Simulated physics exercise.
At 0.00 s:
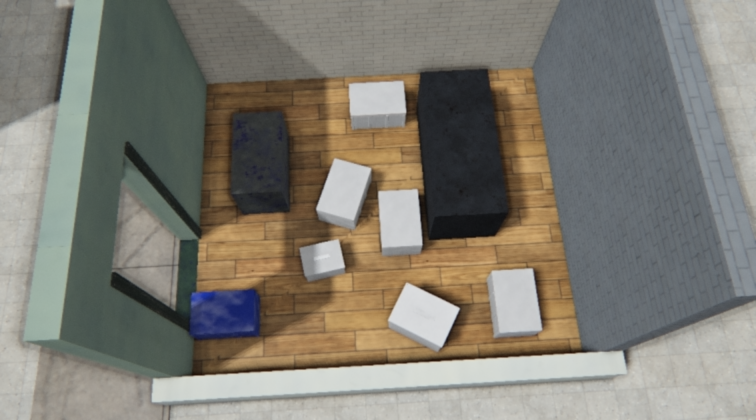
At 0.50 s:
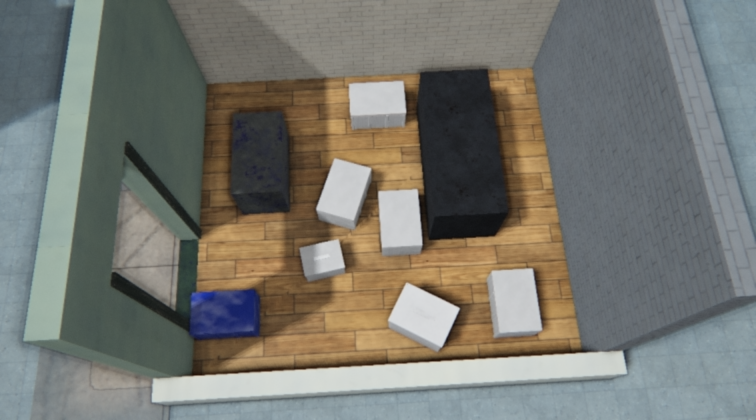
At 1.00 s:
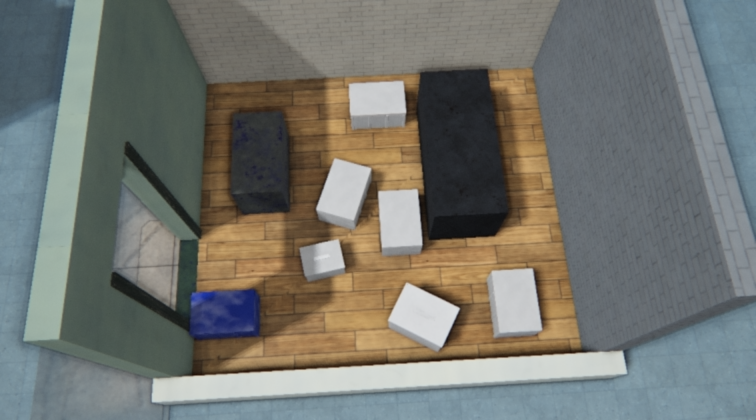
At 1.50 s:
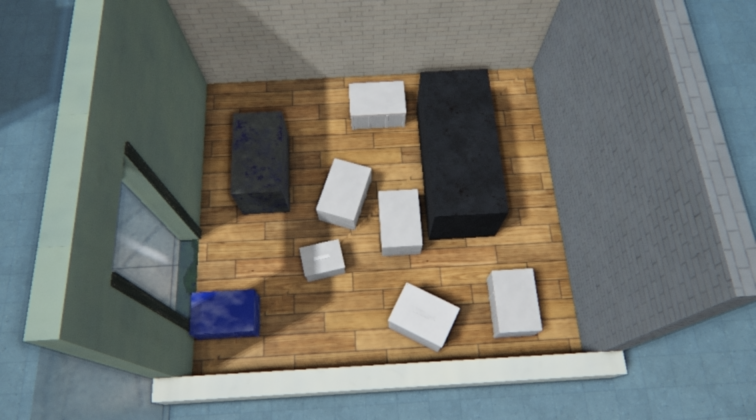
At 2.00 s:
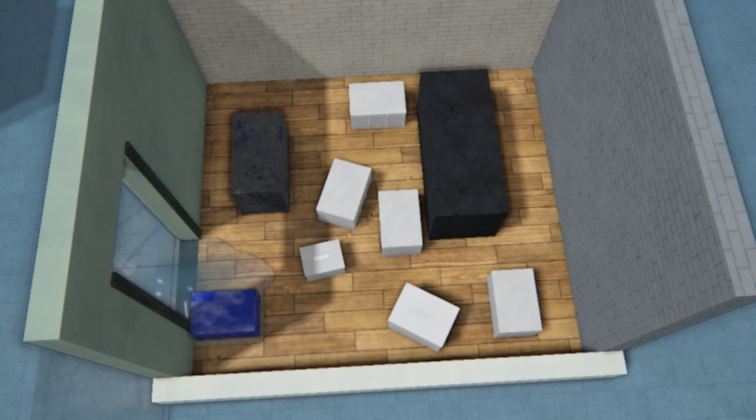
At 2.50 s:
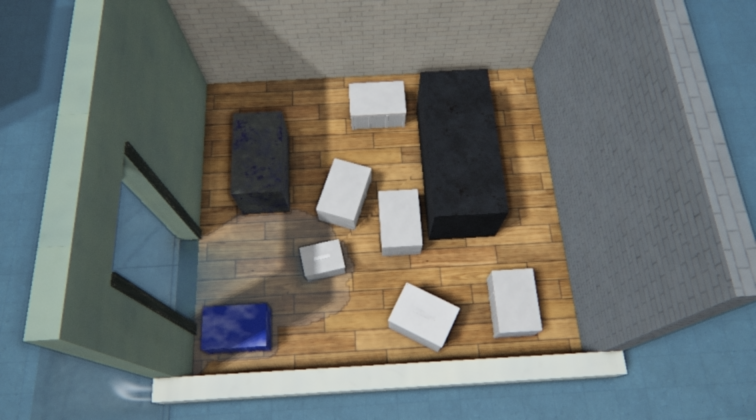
Clear water surrounding a small room seeps through the open doorway and spreads across the wooden floor, slightly shifting a blue crate.
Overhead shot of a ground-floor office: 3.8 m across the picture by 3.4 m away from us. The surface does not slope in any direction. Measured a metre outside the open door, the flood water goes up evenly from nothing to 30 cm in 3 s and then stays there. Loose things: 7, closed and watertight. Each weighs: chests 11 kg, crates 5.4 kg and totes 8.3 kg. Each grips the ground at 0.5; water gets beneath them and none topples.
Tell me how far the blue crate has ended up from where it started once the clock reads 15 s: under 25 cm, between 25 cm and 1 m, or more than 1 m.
More than 1 m from its start.
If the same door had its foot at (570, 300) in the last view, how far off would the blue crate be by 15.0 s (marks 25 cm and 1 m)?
Then the blue crate slides a little.
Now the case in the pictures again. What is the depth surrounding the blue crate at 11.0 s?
Roughly 15 cm deep.
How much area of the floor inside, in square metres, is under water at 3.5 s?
My estimate is roughly 5.0 m2.
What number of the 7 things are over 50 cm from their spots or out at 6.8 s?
I count 5.
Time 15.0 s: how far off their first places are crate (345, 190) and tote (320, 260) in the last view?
Net displacement, in order: 60 cm; 250 cm.
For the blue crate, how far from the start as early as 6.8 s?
Shift: About 50 cm.
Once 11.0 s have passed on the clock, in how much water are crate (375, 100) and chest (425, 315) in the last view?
Some 19 cm at the first, some 20 cm at the second.
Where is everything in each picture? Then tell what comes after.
The first picture shows the blue crate at (222, 312), on the bottom; water covers 0.0 m2; 0 of 7 have shifted.
The second picture shows the blue crate at (222, 312) rests on the ground; 0.0 m2 under water; 0 of 7 have shifted.
The third picture shows the blue crate at (222, 312), on the bottom; water covers 0.0 m2; 0 of 7 have shifted.
The fourth picture shows the blue crate at (222, 312) rests on the ground; water covers 0.0 m2; 0 of 7 have shifted.
The fifth picture shows the blue crate at (222, 312) rests on the ground; 0.4 m2 under water; 0 of 7 have shifted.
The sixth picture shows the blue crate at (234, 326), on the bottom, 19 cm from its start; 1.6 m2 under water; 1 of 7 have shifted.
After 3.5 s the blue crate is near (250, 353), 0.5 m from its start, aground; 0 afloat.
After 6.8 s the blue crate is near (249, 352), 0.5 m from its start, afloat; 6 afloat.
After 11.0 s the blue crate is near (222, 337), 0.3 m from its start, afloat; 7 afloat.
After 15.0 s the blue crate is near (456, 320), 2.2 m from its start, afloat; 7 afloat.
